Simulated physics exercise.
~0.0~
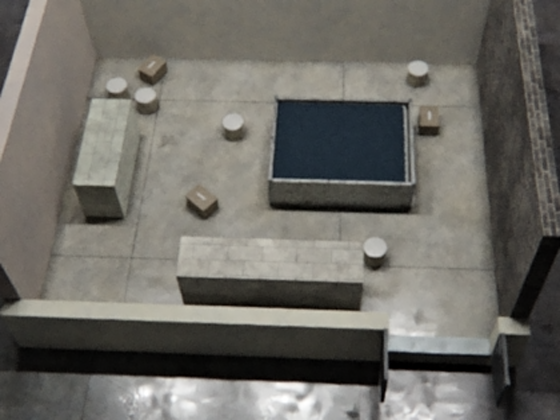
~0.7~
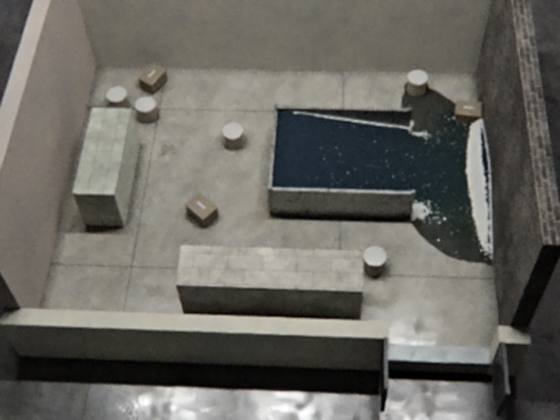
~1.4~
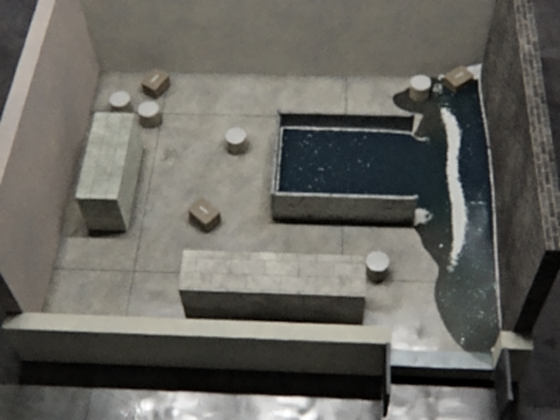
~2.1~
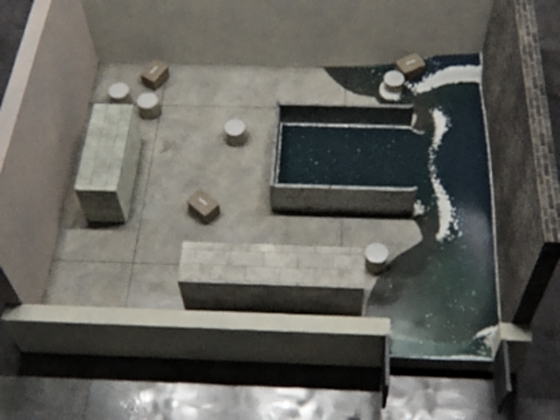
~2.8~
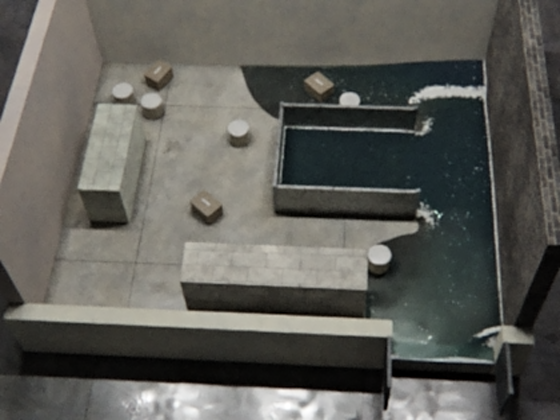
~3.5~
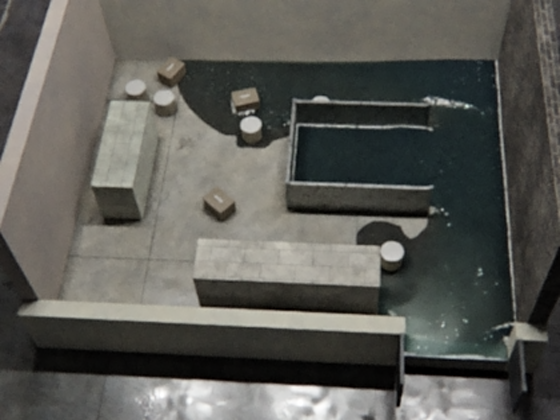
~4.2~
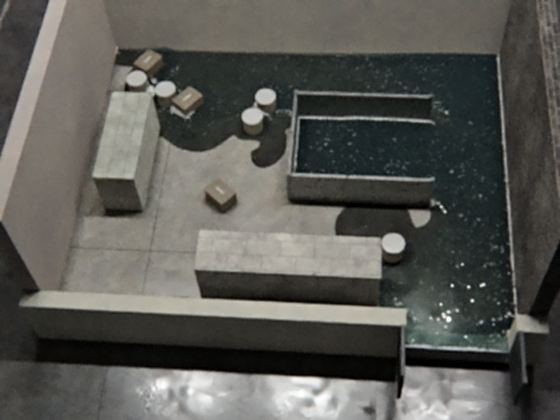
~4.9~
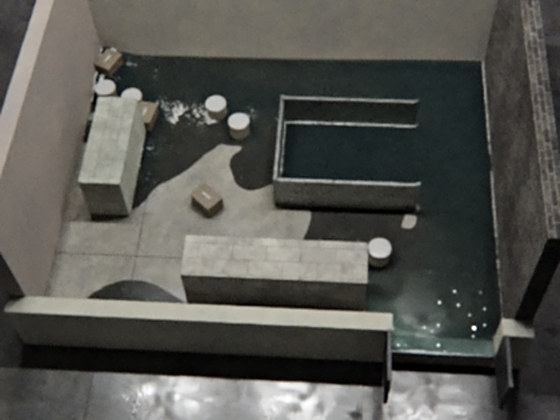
In a walled hall, a tank's right side bursts and spreading water carries clutter left.
